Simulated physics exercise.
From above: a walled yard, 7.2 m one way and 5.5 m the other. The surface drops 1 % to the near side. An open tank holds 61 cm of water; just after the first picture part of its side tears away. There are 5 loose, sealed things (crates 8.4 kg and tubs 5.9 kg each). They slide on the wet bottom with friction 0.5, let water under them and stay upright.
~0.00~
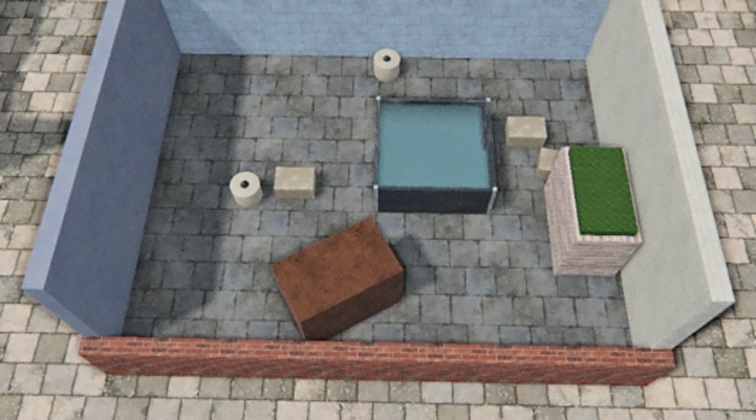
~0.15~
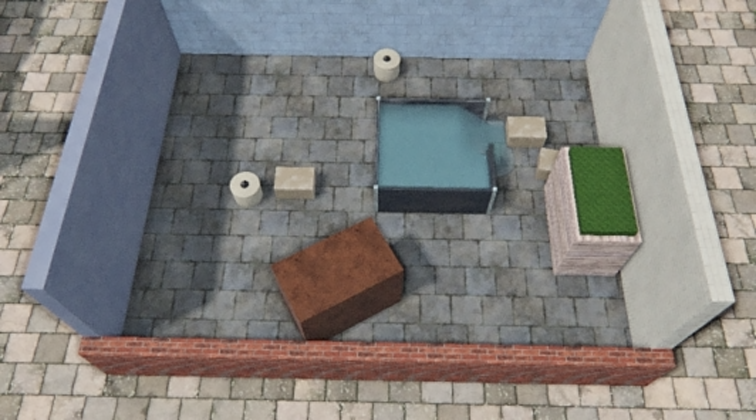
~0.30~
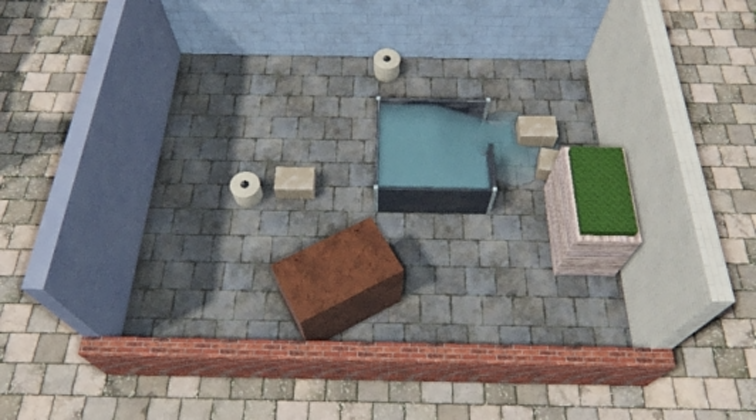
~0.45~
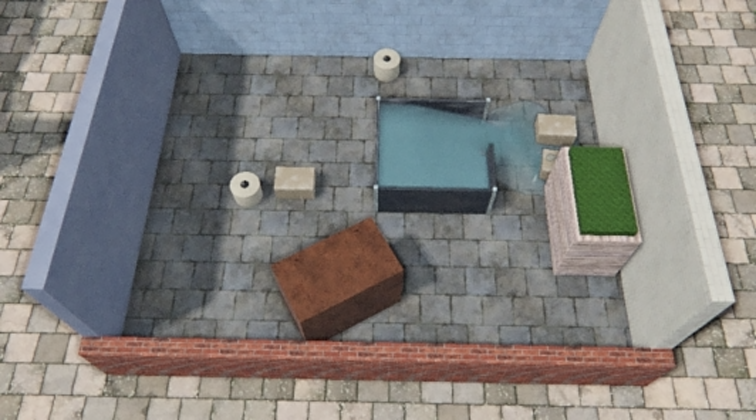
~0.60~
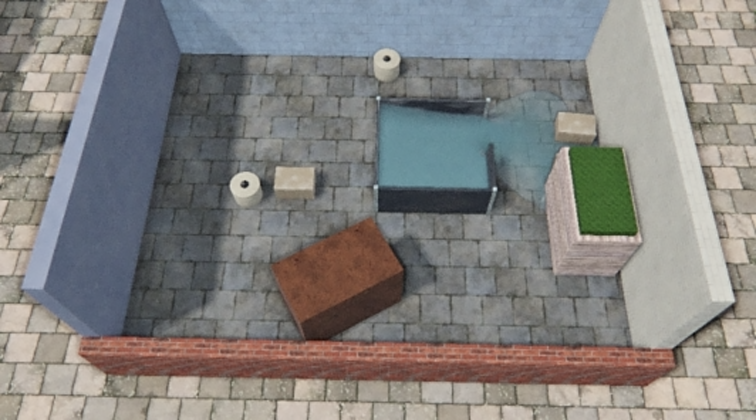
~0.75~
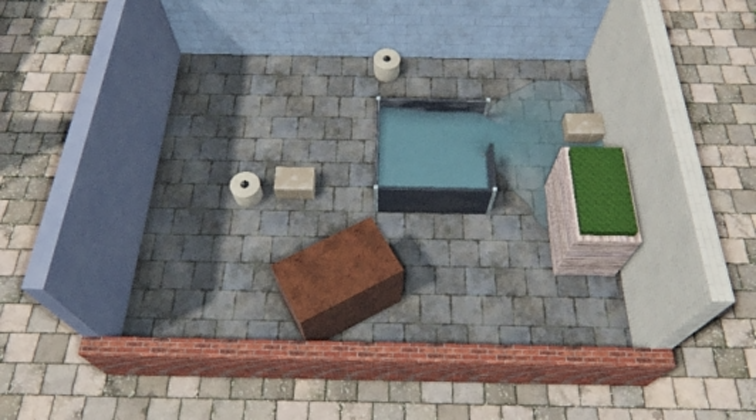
A walled yard paved in grey stone is seen from above by a still camera, with blue walls left and back, a pale wall right and low red brick in front. An open water tank stands near the middle, among pale crates and tubs, a rust-brown block and a grass-topped block. Water bursts from the tank's right side, spreading and pushing the nearby crates rightward.
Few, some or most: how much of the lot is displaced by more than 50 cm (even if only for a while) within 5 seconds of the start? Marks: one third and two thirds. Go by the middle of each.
That comes to from one to two thirds.
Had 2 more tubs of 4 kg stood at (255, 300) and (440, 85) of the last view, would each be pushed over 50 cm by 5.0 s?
In that order: Less, more.
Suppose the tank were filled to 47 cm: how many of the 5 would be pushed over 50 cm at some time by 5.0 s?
In that case 3 of them.
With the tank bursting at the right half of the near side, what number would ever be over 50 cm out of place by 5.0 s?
In that case 0 of them.
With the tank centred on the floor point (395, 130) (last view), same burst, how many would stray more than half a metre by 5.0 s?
In that case 2 of them.
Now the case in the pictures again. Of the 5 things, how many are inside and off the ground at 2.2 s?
2 of them.
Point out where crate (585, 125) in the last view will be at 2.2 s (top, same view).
Around (586, 97).
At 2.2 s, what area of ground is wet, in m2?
Some 9.5 m2.
After 1.1 s 2 of 5 are over 50 cm from their spots; 2 afloat.
After 2.2 s 1 of 5 are over 50 cm from their spots; 2 afloat.
After 3.5 s 2 of 5 are over 50 cm from their spots; 2 afloat.
After 5.0 s 2 of 5 are over 50 cm from their spots, and 3 have been at some point; 2 afloat.
